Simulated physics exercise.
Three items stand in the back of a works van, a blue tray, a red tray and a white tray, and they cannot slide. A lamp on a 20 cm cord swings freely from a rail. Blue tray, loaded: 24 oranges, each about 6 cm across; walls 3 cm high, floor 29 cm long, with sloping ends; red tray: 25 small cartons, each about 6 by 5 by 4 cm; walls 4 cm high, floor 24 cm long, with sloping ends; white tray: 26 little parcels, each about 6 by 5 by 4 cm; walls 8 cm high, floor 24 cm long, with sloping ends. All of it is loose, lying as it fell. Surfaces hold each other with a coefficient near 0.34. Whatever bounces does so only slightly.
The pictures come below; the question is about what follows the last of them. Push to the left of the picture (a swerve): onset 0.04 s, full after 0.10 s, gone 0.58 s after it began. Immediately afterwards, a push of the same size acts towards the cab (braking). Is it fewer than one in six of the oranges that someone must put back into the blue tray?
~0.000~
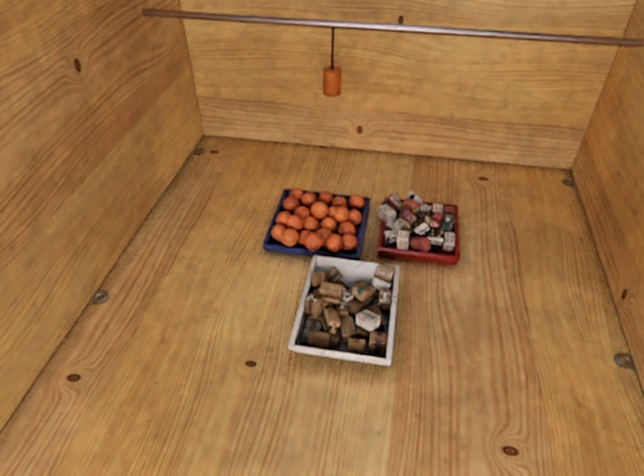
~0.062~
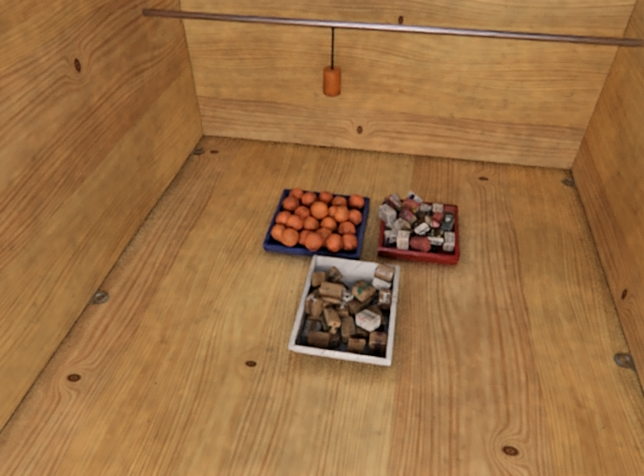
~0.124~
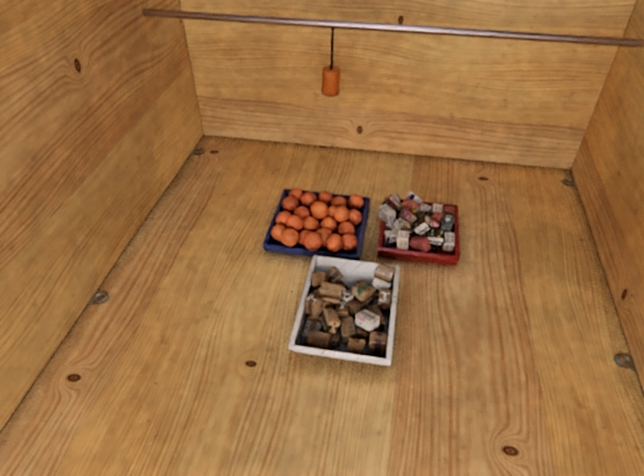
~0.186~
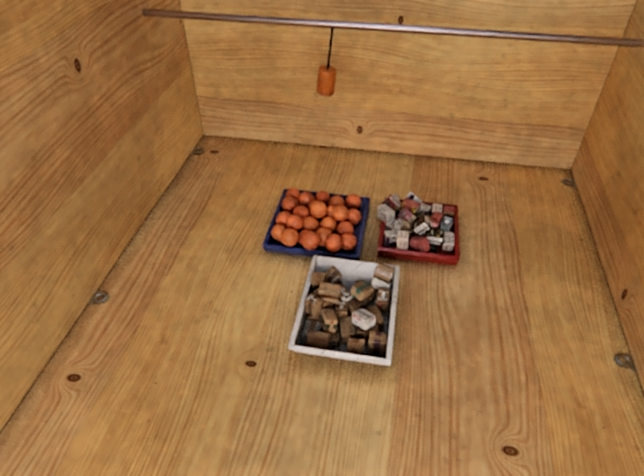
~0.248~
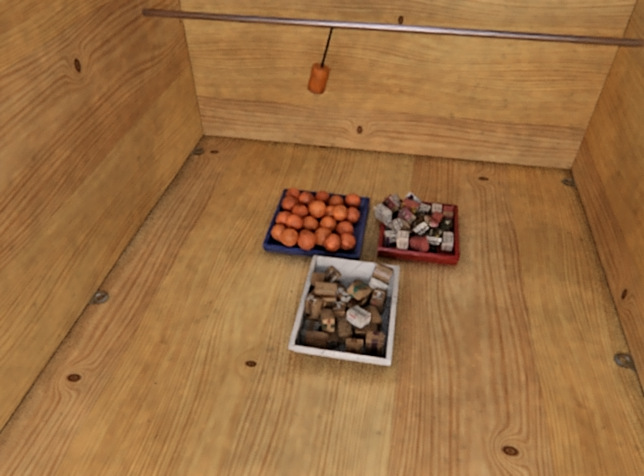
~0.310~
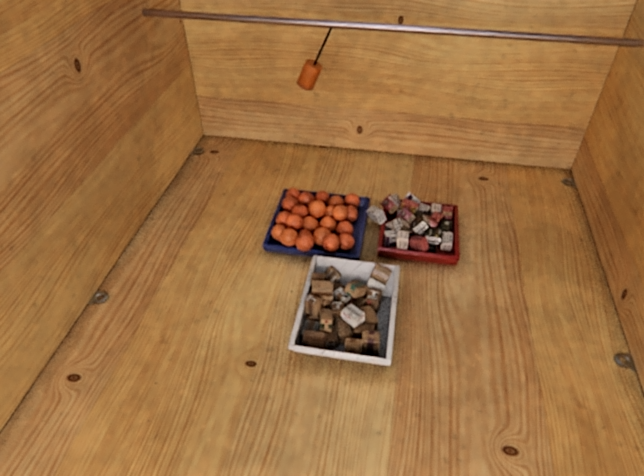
The amount lost ends up shy of a sixth.
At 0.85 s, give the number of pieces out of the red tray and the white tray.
Estimated count: Red tray around 1, white tray around 0.
After 0.55 s, blue tray 23 in, 1 out, red tray 24 in, 1 out and white tray 26 in, 0 out.
After 0.85 s, blue tray 23 in, 1 out, red tray 24 in, 1 out and white tray 26 in, 0 out.
After 1.26 s, blue tray 23 in, 1 out, red tray 24 in, 1 out and white tray 26 in, 0 out.
When it is over (at 1.80 s), blue tray 23 in, 1 out, red tray 24 in, 1 out and white tray 26 in, 0 out. Asked share, 1 of 24, 4 per cent.
